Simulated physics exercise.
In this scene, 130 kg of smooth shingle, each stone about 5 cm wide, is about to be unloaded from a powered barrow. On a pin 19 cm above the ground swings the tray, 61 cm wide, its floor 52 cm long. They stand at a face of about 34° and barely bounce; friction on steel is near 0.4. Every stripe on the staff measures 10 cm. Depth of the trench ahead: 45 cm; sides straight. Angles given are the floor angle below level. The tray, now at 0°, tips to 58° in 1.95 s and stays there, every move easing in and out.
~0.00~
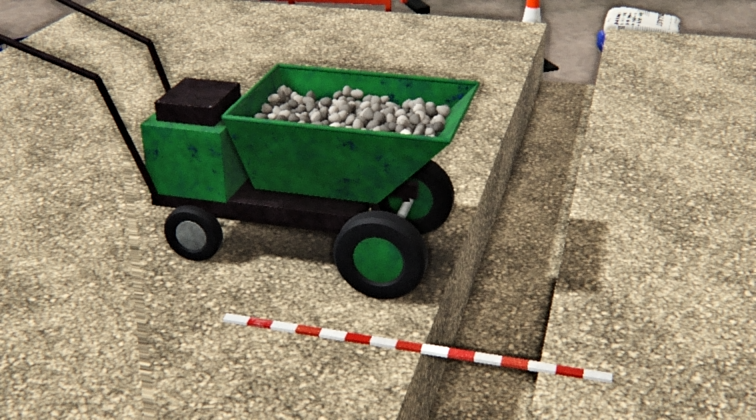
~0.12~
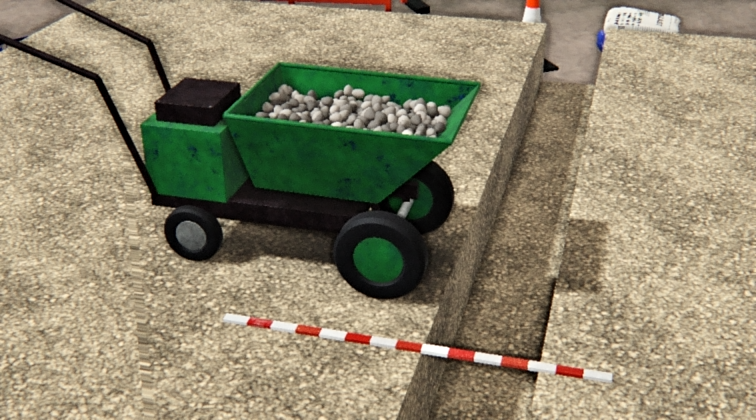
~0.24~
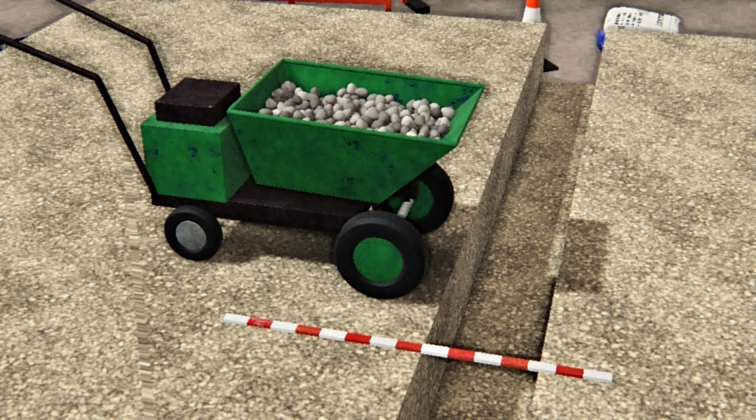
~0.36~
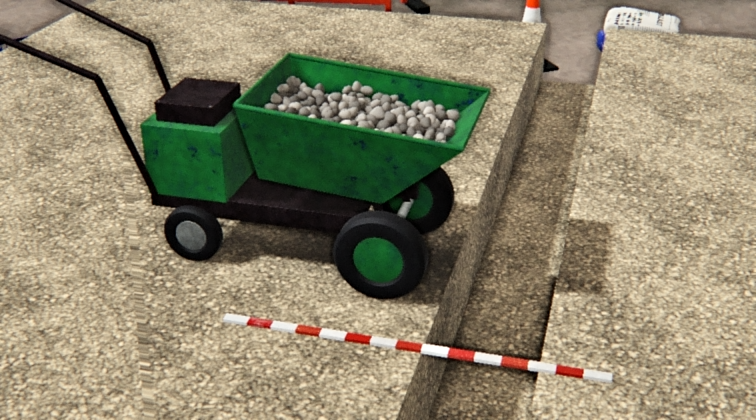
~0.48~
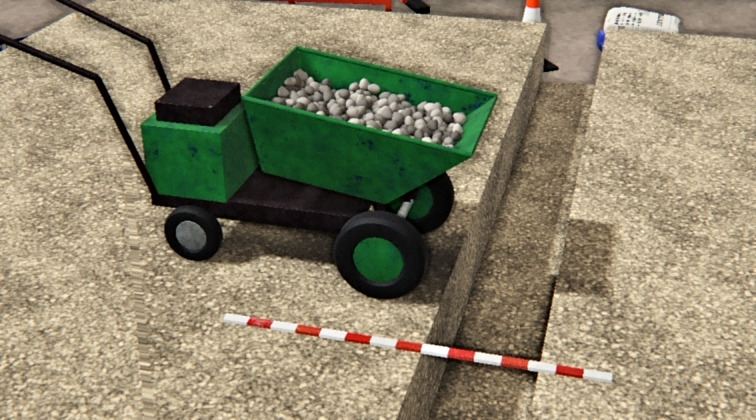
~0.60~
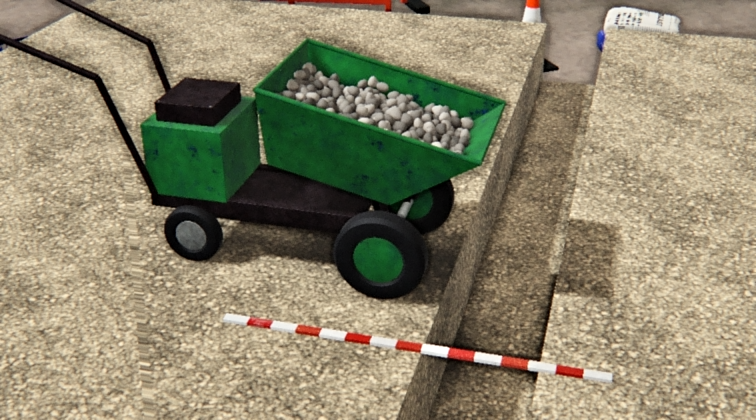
Green tray of grey stones on a powered barrow tilting gradually down to the right, beside a trench and striped staff.
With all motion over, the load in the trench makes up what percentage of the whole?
It makes up about 40 percent of the whole load.
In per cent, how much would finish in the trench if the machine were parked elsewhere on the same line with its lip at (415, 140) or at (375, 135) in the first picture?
I'd say some 70 per cent and some 95 per cent.
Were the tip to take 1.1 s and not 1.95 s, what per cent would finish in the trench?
That works out at about 35 in a hundred.
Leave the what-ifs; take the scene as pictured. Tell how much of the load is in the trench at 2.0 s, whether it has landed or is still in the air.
I'd say near 0 per cent at that time.
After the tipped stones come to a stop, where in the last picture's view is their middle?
The resting stones are centred at roughly (578, 281).
After 1.5 s the floor is at 49°; 100 % in the tray; the foremost stones are at (525, 210).
After 2.0 s the floor is at 58°; 69 % in the tray, 2 % in the trench, 28 % past the trench; the foremost stones are at (645, 311).
After 2.4 s the floor is at 58°; 42 % in the tray, 6 % in the trench, 51 % past the trench; the foremost stones are at (736, 296).
After 4.3 s the floor is at 58°; 2 % in the tray, 40 % in the trench, 58 % past the trench; the foremost stones are past the picture's edge.
